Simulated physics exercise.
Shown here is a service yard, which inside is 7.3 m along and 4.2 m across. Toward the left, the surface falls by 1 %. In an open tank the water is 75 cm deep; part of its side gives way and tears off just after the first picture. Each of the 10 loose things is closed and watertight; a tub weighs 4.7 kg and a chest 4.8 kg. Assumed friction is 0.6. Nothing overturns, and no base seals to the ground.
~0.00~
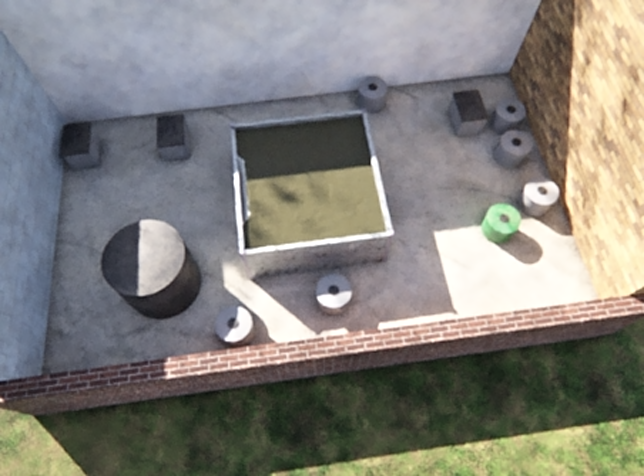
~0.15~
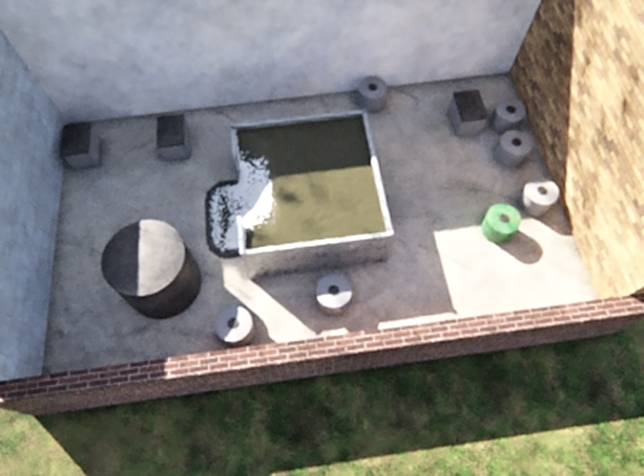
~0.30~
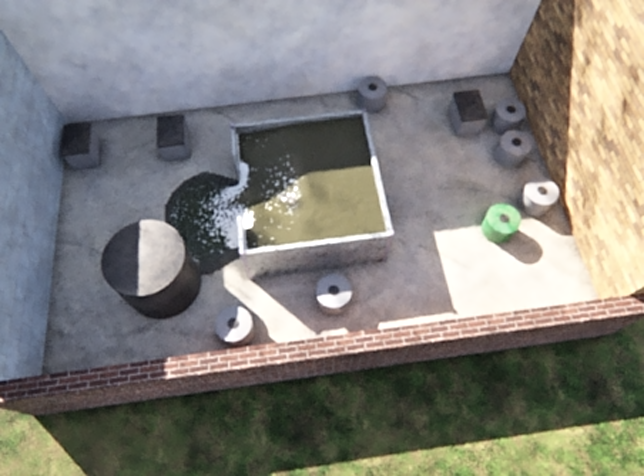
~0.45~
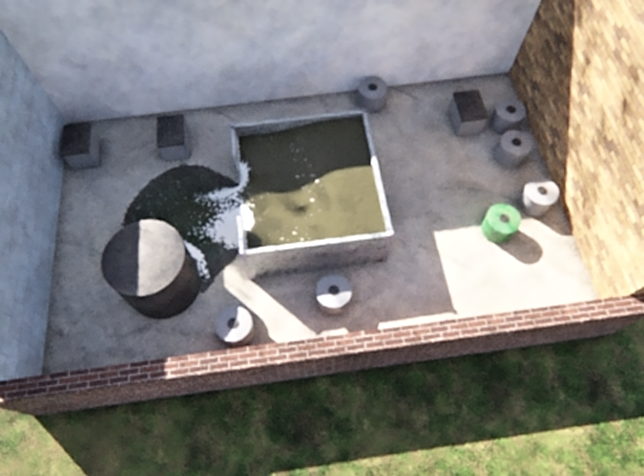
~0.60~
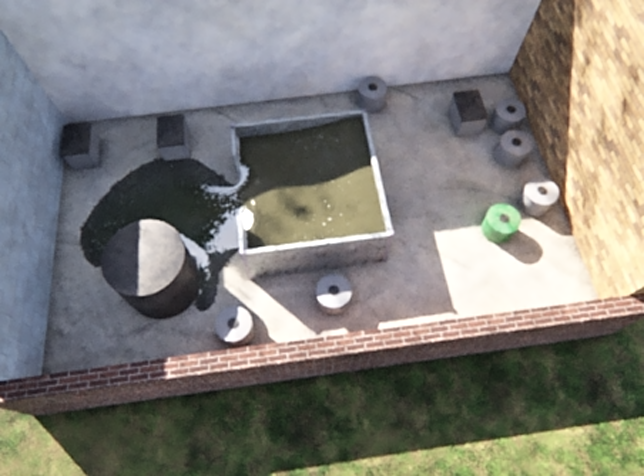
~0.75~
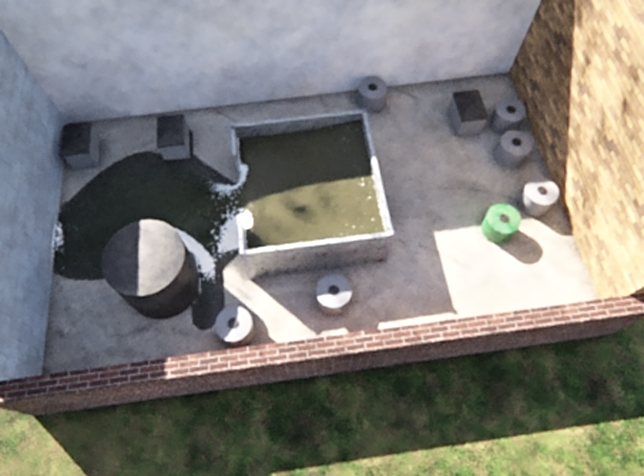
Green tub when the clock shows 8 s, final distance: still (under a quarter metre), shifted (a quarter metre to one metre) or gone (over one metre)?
Shifted.
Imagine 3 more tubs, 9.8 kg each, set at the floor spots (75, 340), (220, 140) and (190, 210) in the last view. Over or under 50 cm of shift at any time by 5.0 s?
In turn: Past it, more, over.
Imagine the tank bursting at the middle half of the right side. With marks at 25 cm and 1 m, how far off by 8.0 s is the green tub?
Afterwards the green tub is carried a long way.
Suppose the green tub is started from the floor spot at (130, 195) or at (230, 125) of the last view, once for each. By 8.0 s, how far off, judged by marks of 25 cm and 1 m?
Taken in turn, it is carried a long way and then is carried a long way.
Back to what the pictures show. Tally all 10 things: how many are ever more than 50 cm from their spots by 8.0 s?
Counting them up, I find 9.
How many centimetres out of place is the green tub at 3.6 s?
0 cm, give or take.
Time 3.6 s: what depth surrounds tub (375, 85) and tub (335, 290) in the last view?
First roughly 4 cm, second roughly 2 cm.
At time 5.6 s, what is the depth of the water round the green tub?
Roughly 3 cm at that moment.
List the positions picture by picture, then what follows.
The first frame shows the green tub at (504, 218), on the bottom; 3.5 m2 under water; 0 of 10 have shifted.
The second frame shows the green tub at (504, 218) rests on the ground; water covers 4.2 m2; 0 of 10 have shifted.
The third frame shows the green tub at (504, 218), on the bottom; 5.0 m2 under water; 0 of 10 have shifted.
The fourth frame shows the green tub at (504, 218), on the bottom; water covers 5.8 m2; 0 of 10 have shifted.
The fifth frame shows the green tub at (504, 218) rests on the ground; 6.8 m2 under water; 0 of 10 have shifted.
The sixth frame shows the green tub at (504, 218) rests on the ground; 8.0 m2 under water; 0 of 10 have shifted.
After 1.6 s the green tub is near (504, 218), 0.0 m from its start, aground; 1 afloat.
After 3.6 s the green tub is near (504, 218), 0.0 m from its start, aground; 2 afloat.
After 5.6 s the green tub is near (505, 217), 0.0 m from its start, aground; 7 afloat.
After 8.0 s the green tub is near (486, 233), 0.4 m from its start, afloat; 10 afloat.
